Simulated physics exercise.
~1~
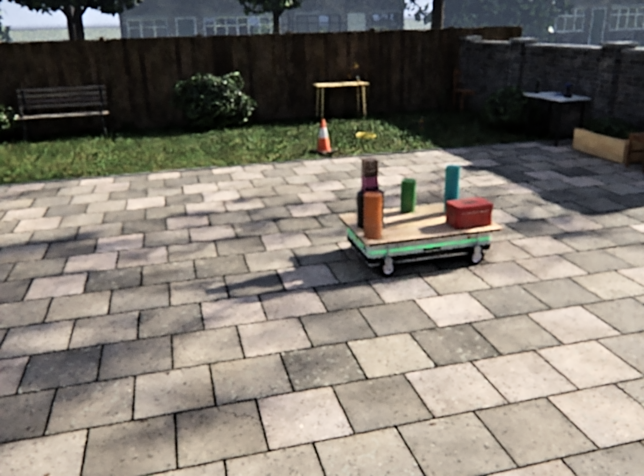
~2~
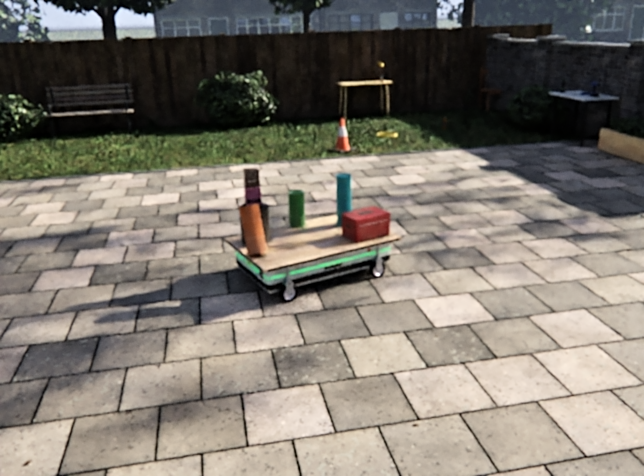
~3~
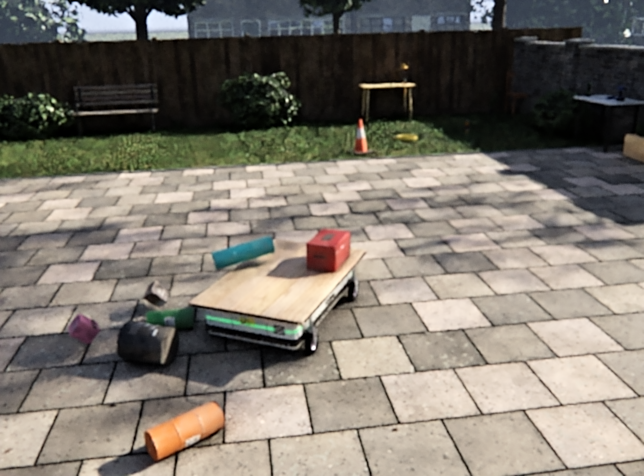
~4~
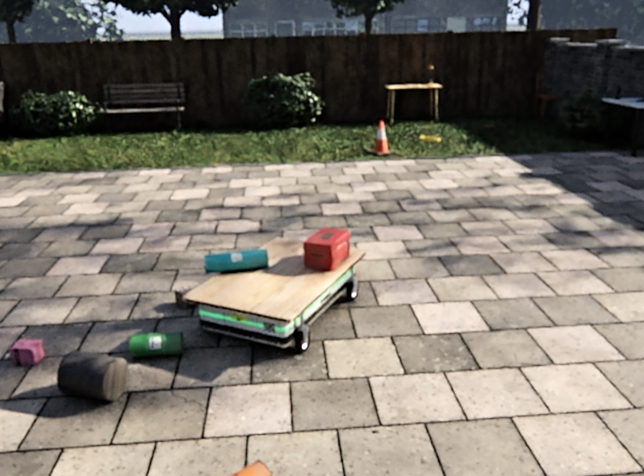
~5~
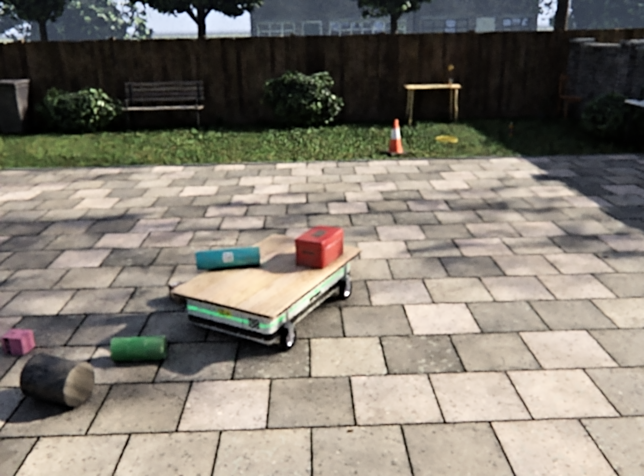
A robot cart carrying colourful canisters, a box and a red toolbox rolled left across a patio and turned sharply, spilling several items onto the paving, then stopped with the red toolbox still upright and the turquoise canister lying on its deck.
